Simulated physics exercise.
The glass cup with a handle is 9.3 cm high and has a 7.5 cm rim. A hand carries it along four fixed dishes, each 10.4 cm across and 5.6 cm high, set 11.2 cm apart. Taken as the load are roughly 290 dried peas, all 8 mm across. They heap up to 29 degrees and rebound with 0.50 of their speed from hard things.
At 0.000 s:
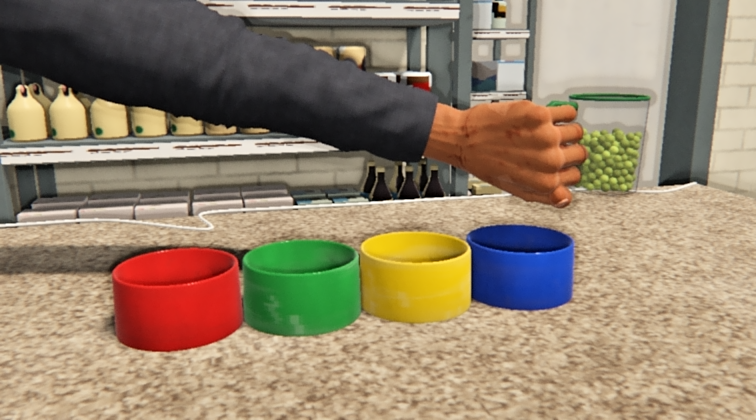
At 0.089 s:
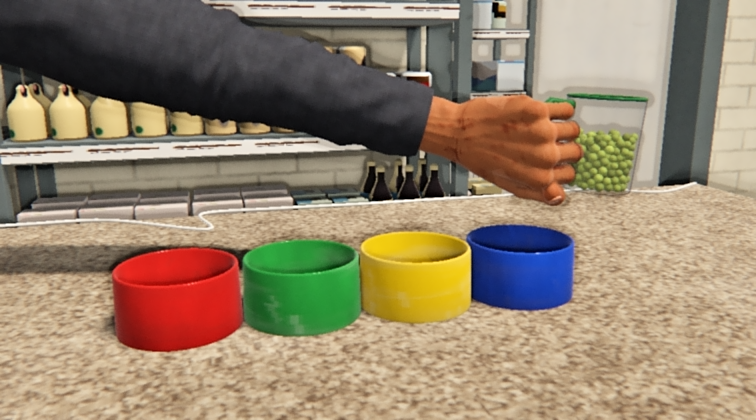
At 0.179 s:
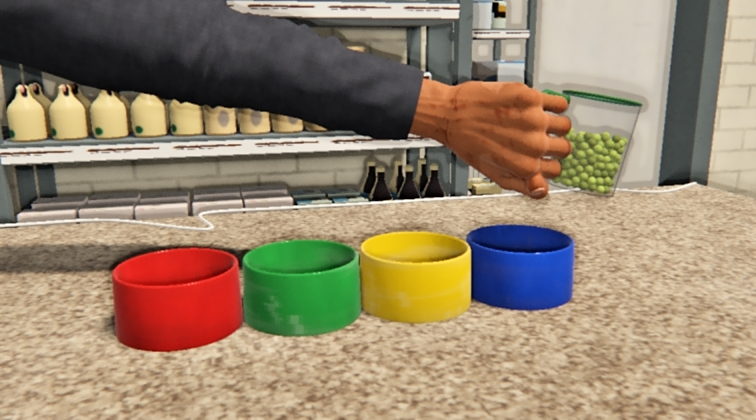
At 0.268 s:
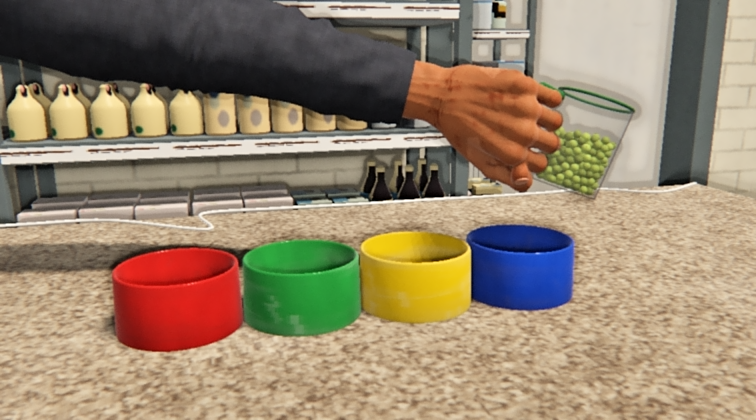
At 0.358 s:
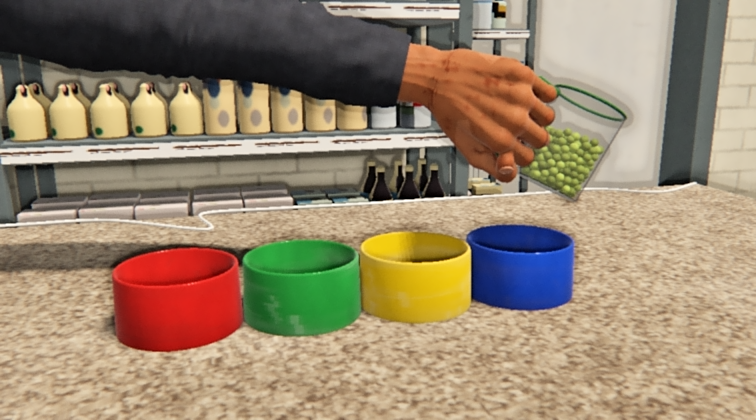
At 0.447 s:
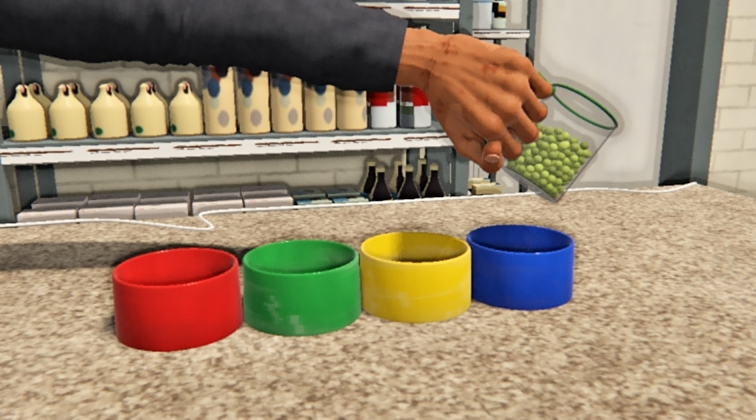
A hand moves a clear cup of green peas left while tilting it above colored dishes.
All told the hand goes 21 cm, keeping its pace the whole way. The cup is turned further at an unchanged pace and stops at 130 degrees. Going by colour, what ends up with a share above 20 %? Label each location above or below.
Labels - red: Below, blue: Above, green: Below, yellow: Above, counter: Below.
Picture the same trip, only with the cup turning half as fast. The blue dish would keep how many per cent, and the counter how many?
Then the blue dish would get 40 and the counter 20.
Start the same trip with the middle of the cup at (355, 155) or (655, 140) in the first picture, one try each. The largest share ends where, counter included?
In the first try red collects the most, and in the second it's blue.
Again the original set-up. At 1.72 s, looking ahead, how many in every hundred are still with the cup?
Roughly 0 %.
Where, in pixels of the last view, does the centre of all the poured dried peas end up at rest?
Approximately (467, 286) in the last picture.
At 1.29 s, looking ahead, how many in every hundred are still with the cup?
About 75 per cent.
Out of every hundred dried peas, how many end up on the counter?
I'd reckon around 10 per cent.
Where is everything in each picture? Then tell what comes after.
Cup at (605, 143), tilt 0 degrees, lip at (641, 96), moved 0.0 cm; middle of the pieces at (607, 156); blue dish at (519, 239); yellow dish at (415, 247); green dish at (301, 257); red dish at (176, 267), in the first picture.
Cup at (601, 144), tilt 3 degrees, lip at (639, 99), moved 0.5 cm; middle of the pieces at (602, 157), in the second picture.
Cup at (590, 144), tilt 11 degrees, lip at (633, 105), moved 1.7 cm; middle of the pieces at (589, 157), in the third picture.
Cup at (579, 144), tilt 19 degrees, lip at (626, 112), moved 3.0 cm; middle of the pieces at (576, 158), in the fourth picture.
Cup at (567, 145), tilt 28 degrees, lip at (617, 120), moved 4.3 cm; middle of the pieces at (563, 158), in the fifth picture.
Cup at (556, 145), tilt 36 degrees, lip at (608, 128), moved 5.6 cm; middle of the pieces at (550, 158); blue dish at (519, 239); yellow dish at (415, 247); green dish at (301, 257); red dish at (176, 267). The cup turns about 95 degrees a second and travels 14 cm a second, in the sixth picture.
After 0.95 s, tilt 83 degrees; cup holds 100 %.
After 1.29 s, tilt 115 degrees; cup holds 75 %, blue 25 %.
Then, at 1.72 s, tilt 130 degrees; cup holds 0 %, blue 45 %, yellow 45 %.
At rest (2.3 s), red 0 %, blue 45 %, green 0 %, yellow 45 %, counter 10 %.
